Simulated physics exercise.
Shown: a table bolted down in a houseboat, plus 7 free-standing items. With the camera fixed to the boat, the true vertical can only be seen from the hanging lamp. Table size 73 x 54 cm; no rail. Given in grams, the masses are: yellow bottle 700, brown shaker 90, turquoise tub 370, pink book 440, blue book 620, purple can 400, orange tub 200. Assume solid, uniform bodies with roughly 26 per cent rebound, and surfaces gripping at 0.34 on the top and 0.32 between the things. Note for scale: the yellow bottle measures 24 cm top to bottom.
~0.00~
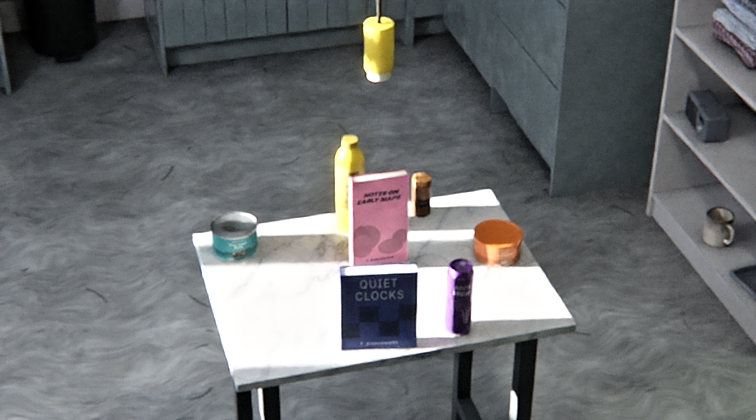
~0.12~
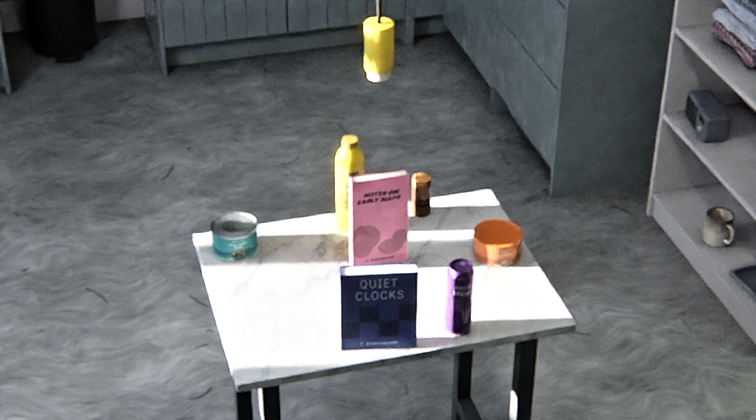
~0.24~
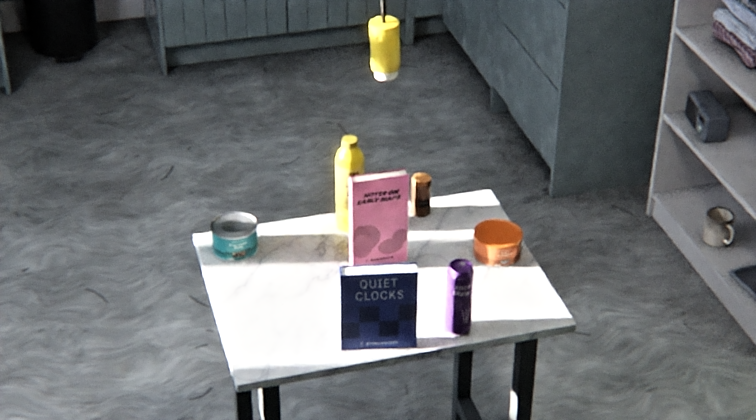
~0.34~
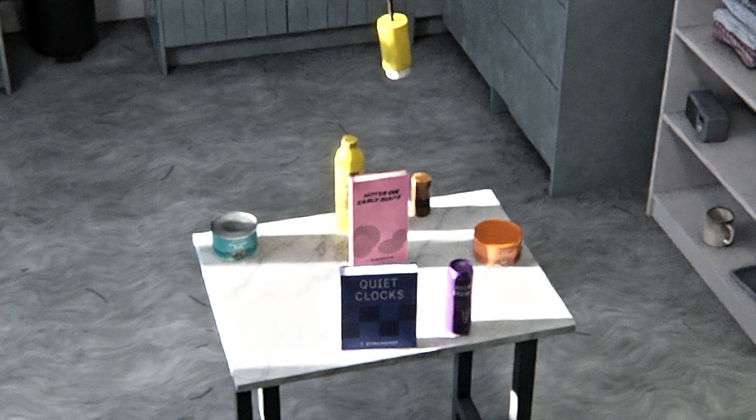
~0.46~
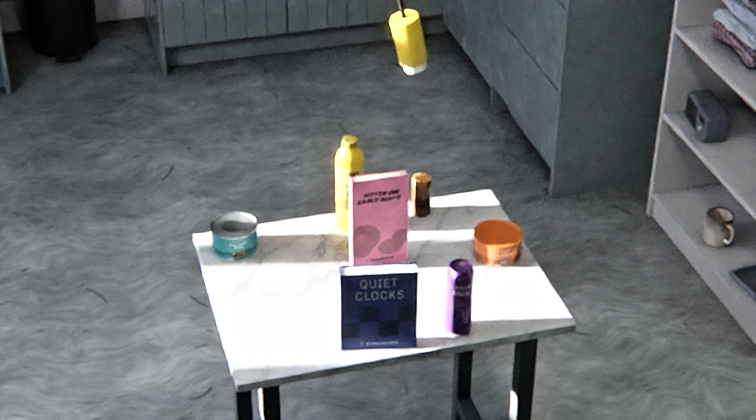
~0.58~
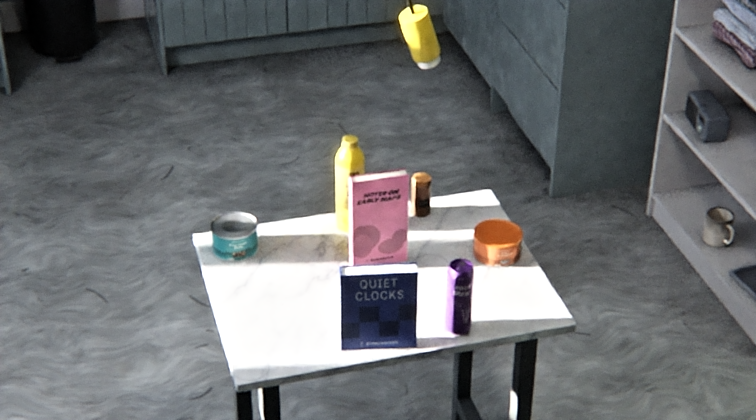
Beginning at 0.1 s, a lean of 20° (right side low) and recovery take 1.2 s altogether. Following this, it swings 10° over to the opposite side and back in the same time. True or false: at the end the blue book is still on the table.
True.
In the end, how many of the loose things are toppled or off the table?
That gives 3.
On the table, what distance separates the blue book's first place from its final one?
I'd put it at about 1 centimetres.
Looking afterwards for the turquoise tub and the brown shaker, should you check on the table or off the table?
Result: Turquoise tub remains in bounds, brown shaker goes out of bounds.
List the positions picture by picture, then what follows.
The first frame shows boat level; blue book (378, 307); yellow bottle (350, 183).
The second frame shows boat level; turquoise tub (235, 237); pink book (379, 220).
The third frame shows boat heeled 3°, right side down; purple can (459, 298); orange tub (497, 243).
The fourth frame shows boat heeled 7°, right side down; yellow bottle (350, 183); brown shaker (421, 195).
The fifth frame shows boat heeled 13°, right side down; turquoise tub (235, 237); pink book (379, 220).
The sixth frame shows boat heeled 18°, right side down; blue book (378, 307); purple can (459, 298).
After 1.18 s, boat heeled 2°, right side down; yellow bottle 55° off its base; purple can 70° off its base; brown shaker moved 4 cm.
After 1.58 s, boat heeled 4°, left side down; brown shaker now off the table; yellow bottle on its side; purple can on its side.
After 1.98 s, boat heeled 10°, left side down; yellow bottle on its side; purple can on its side.
In the end (3.0 s), off the table, brown shaker; toppled on the table, yellow bottle and purple can; the other 4 under 5 cm from the start. In the last view, blue book near (382, 307).
